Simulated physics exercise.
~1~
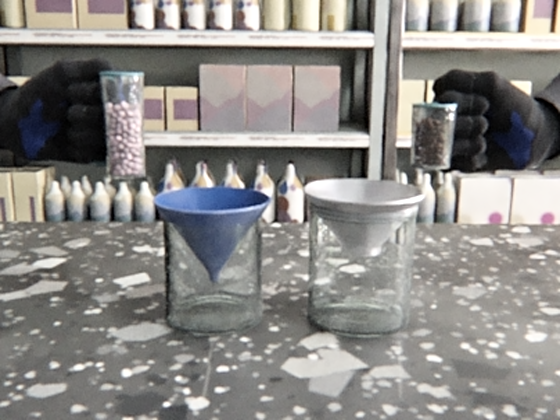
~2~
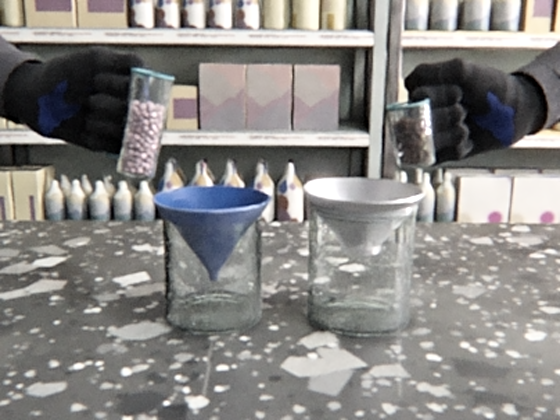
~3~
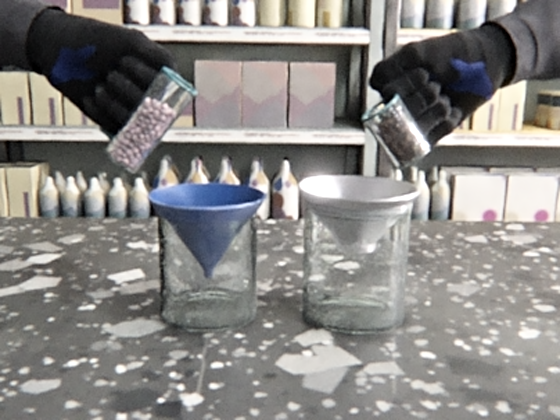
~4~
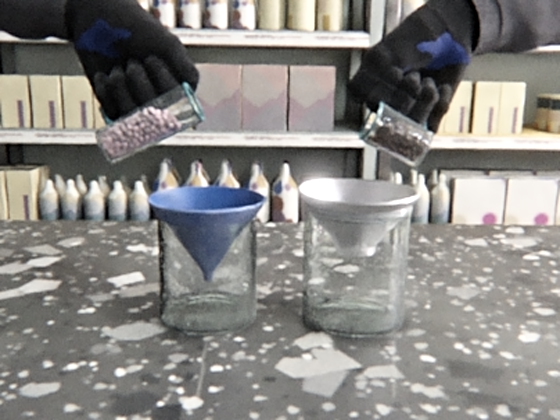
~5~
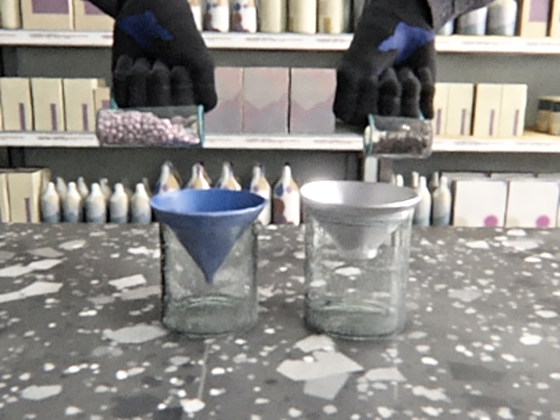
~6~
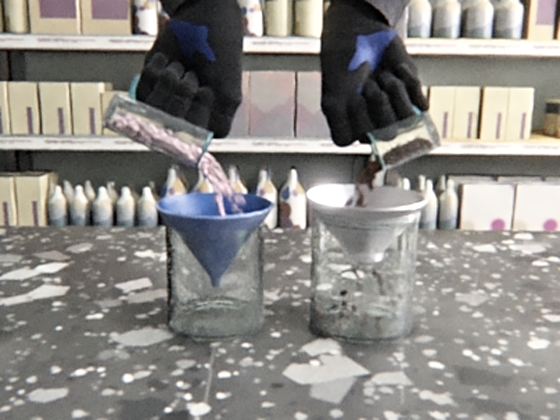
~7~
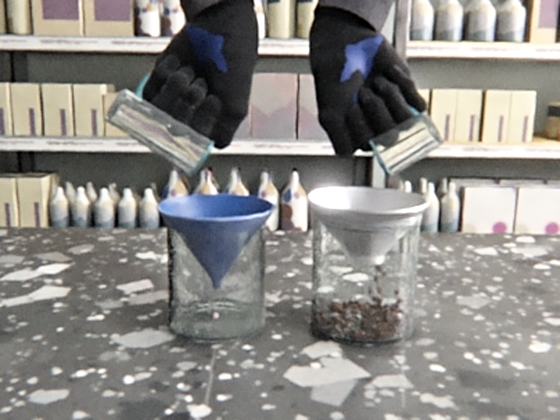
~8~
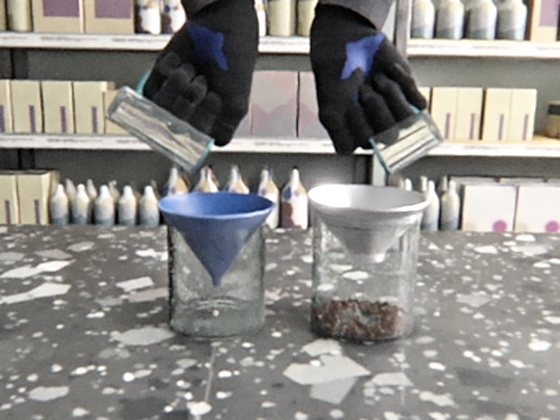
In this clip, two black-gloved hands tip small cups over funnels set in glass jars, pouring pale pink pieces into the blue funnel on the left, where almost all stay stuck, and dark pieces into the grey one on the right, which empties into its jar.
